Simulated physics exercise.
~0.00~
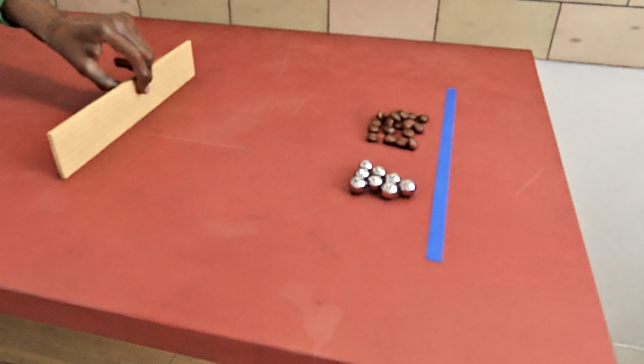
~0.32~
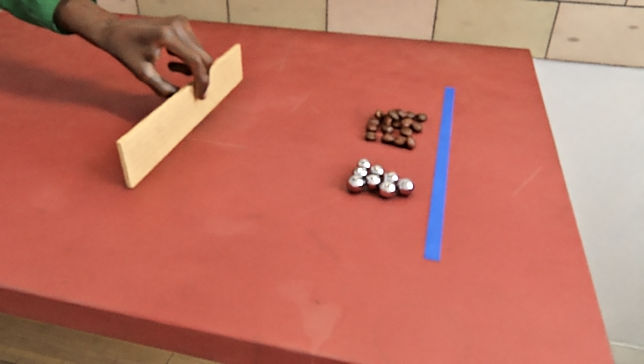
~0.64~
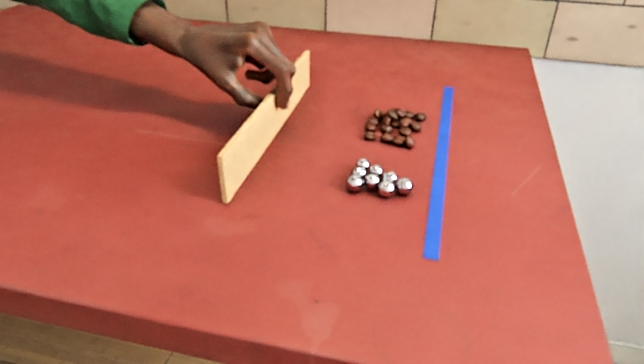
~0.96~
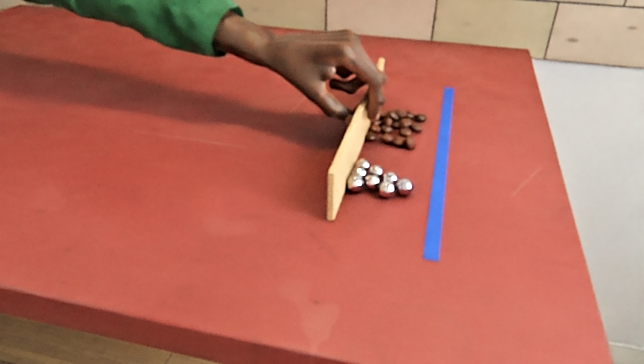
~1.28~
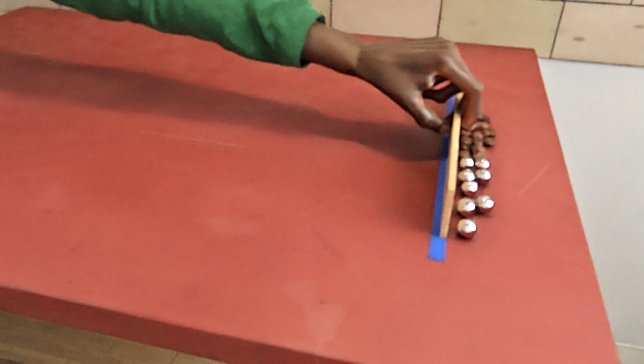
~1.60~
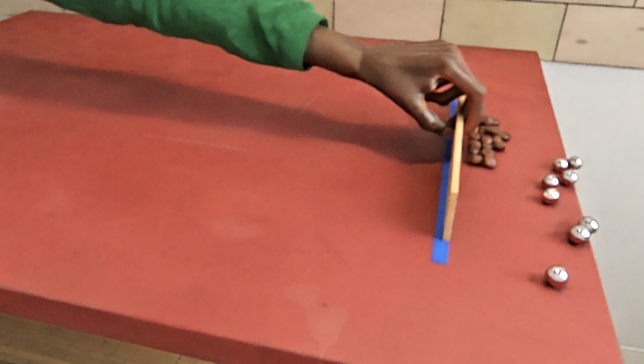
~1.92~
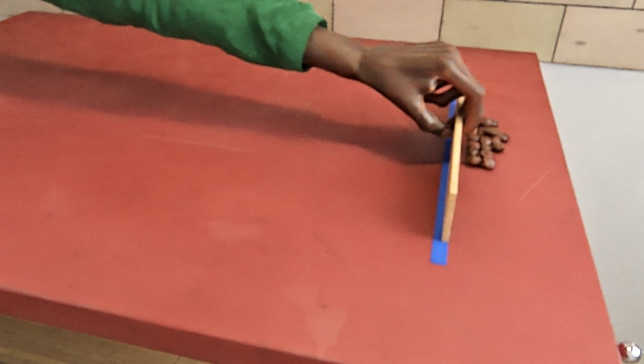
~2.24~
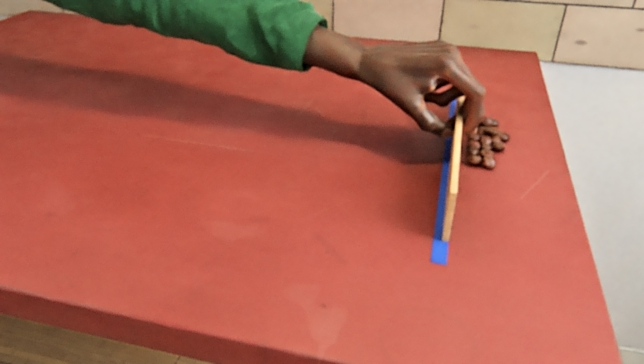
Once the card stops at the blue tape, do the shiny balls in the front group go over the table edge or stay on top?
The shiny balls in front keep rolling and go over the edge of the table. The brown pieces behind them stay on top, close to the card.
